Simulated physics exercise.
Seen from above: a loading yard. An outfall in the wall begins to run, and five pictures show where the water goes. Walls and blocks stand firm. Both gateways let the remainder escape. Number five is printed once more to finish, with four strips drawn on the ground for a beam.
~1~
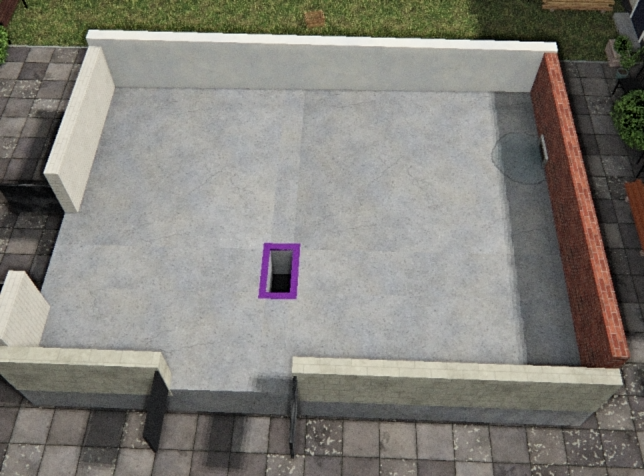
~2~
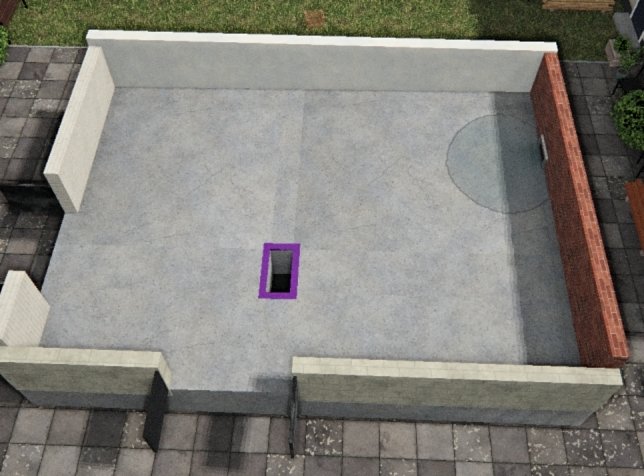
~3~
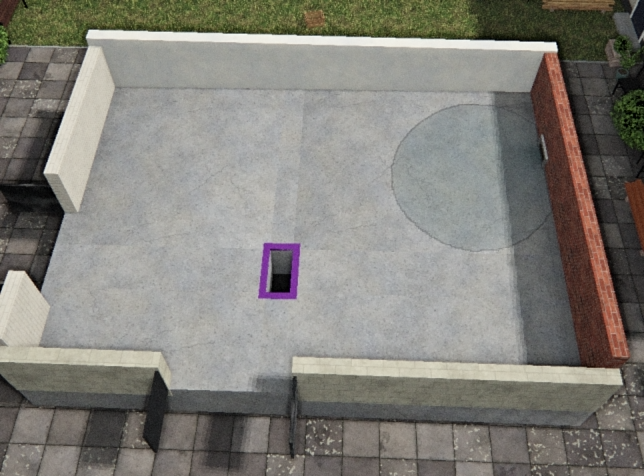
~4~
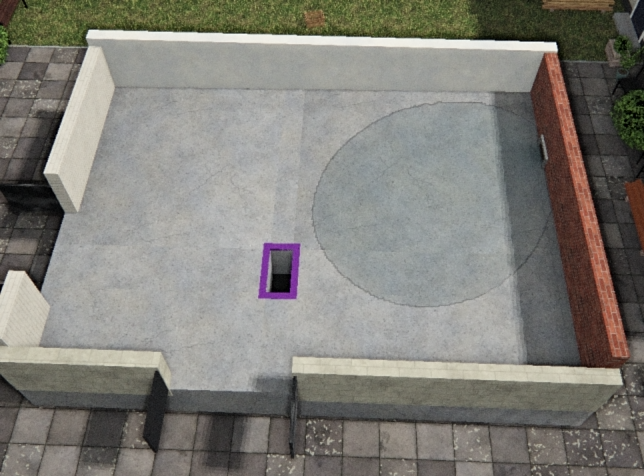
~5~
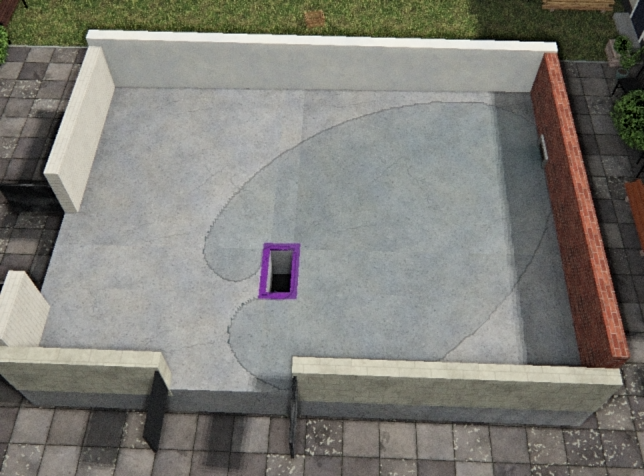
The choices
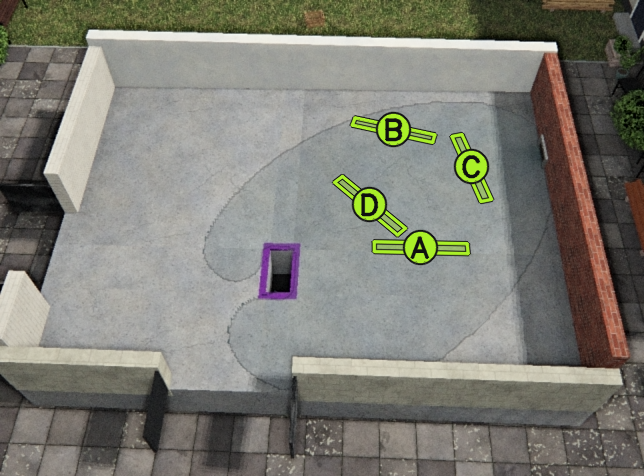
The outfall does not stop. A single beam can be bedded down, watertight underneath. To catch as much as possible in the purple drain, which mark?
The best spot is A.
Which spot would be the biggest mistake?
D it is.
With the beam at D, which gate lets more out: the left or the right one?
The left gate.
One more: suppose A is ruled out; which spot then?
That is spot B.
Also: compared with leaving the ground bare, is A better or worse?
Spot A is better.
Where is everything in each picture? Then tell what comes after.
The first picture shows outfall at (544, 152); purple drain at (280, 271); open gate at (65, 257); open gate at (233, 377); 2 % of the ground under water, visible out to (504, 168); purple drain still dry.
In the second picture, 6 % of the ground under water, visible out to (464, 187); purple drain still dry.
In the third picture, 14 % of the ground under water, visible out to (395, 181); purple drain still dry.
In the fourth picture, 26 % of the ground under water, visible out to (347, 273); purple drain still dry.
In the fifth picture, 43 % of the ground under water, visible out to (208, 252); purple drain taking water.
In lime, A from (374, 246) to (467, 248); B from (353, 121) to (433, 138); C from (456, 135) to (486, 200); D from (338, 179) to (401, 231).
With A, about 35 % of the stream goes into the purple drain, about 64 % out by the gates.
With B, about 24 % of the stream goes into the purple drain, about 74 % out by the gates.
With C, about 7 % of the stream goes into the purple drain, about 91 % out by the gates.
With D, about 2 % of the stream goes into the purple drain, about 96 % out by the gates.
